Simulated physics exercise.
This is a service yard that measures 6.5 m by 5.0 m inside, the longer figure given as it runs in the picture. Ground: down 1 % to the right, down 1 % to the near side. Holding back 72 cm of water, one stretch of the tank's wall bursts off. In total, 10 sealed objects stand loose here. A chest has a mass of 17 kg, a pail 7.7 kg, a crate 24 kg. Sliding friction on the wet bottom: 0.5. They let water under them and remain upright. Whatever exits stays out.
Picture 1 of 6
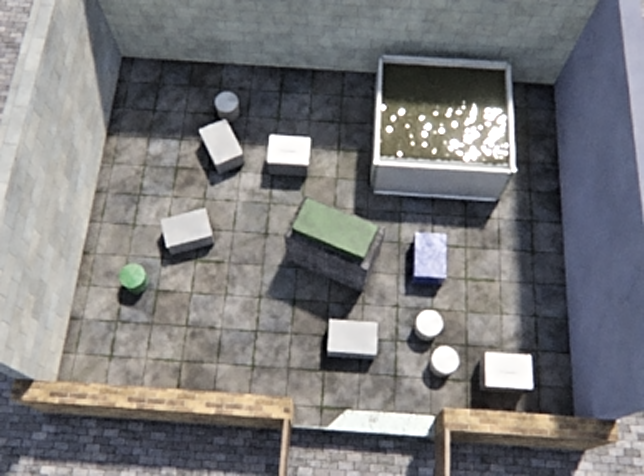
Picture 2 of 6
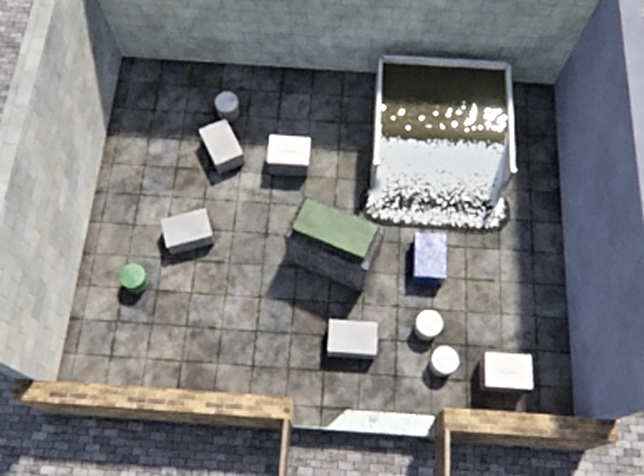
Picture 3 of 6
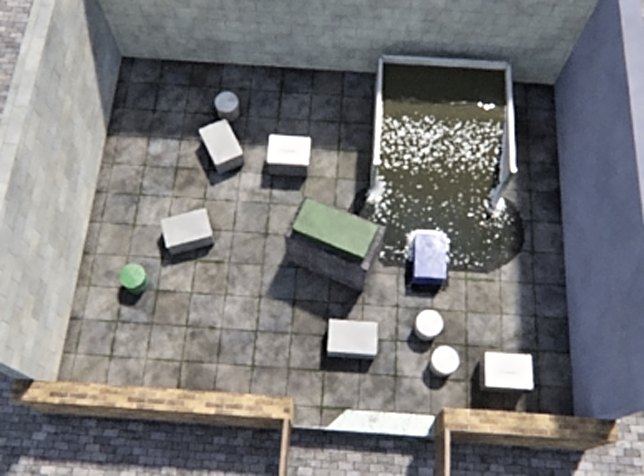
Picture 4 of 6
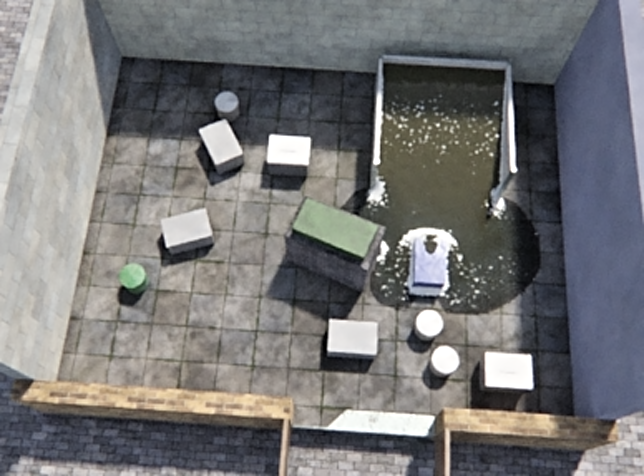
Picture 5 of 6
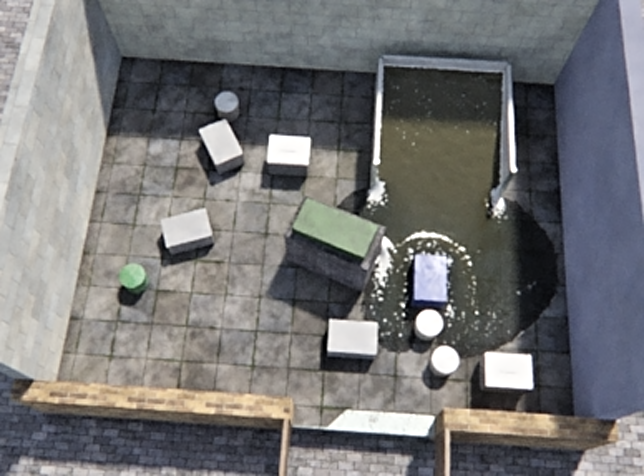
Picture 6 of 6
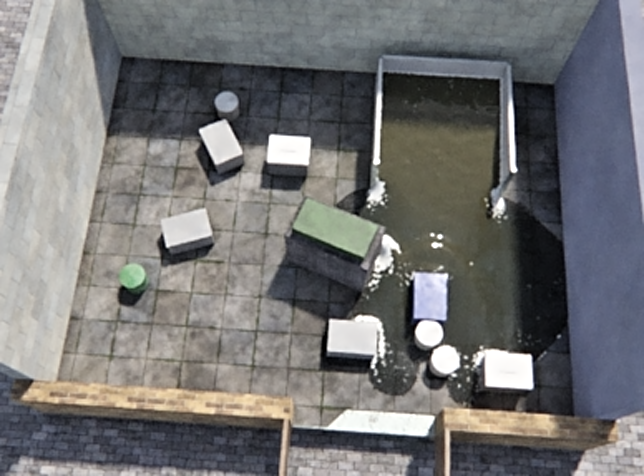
A paved yard enclosed by pale block walls, with a gap in the low near wall, is seen from high above by a still camera. A green-topped block stands mid-yard among pale boxes and drums, a green pail at left, a blue crate at right below a water-filled tank. The tank's near side gives way, and water pours out, spreads, surrounds the crate and pushes it nearward against a white drum.
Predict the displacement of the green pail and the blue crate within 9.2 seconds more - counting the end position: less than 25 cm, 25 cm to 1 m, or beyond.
In the end the green pail does not really move; the blue crate goes beyond a metre.
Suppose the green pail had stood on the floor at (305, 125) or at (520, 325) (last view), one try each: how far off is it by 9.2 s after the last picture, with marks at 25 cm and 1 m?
Well, it scarcely moves on the first try and gets swept off on the second.
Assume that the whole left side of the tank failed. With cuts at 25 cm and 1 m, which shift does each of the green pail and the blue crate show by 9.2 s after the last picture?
The green pail is swept a long way; the blue crate remains where it was.
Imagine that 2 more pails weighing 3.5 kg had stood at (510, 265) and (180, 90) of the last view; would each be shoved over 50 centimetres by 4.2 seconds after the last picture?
So that's across the line and then behind the line.
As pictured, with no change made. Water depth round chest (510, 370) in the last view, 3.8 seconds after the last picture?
Depth: Near 9 cm.
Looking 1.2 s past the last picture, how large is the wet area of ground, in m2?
The covered patch comes to about 16 m2.
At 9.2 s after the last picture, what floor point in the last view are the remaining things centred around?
Somewhere near (255, 233).
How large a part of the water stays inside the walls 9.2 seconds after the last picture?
64 %.
Then, 1.2 s after the last picture the green pail is near (132, 275), 0.0 m from its start, aground; the blue crate is near (405, 399), 1.9 m from its start, afloat; 2 of 10 are out; 2 afloat.
Then, 3.8 s after the last picture the green pail is near (132, 275), 0.0 m from its start, aground; the blue crate has gone out; 3 of 10 are out; 1 afloat.
Then, 6.2 s after the last picture the green pail is near (132, 275), 0.0 m from its start, aground; the blue crate has gone out; 3 of 10 are out; 0 afloat.
Then, 9.2 s after the last picture the green pail is near (132, 275), 0.0 m from its start, aground; the blue crate has gone out; 3 of 10 are out; 0 afloat.
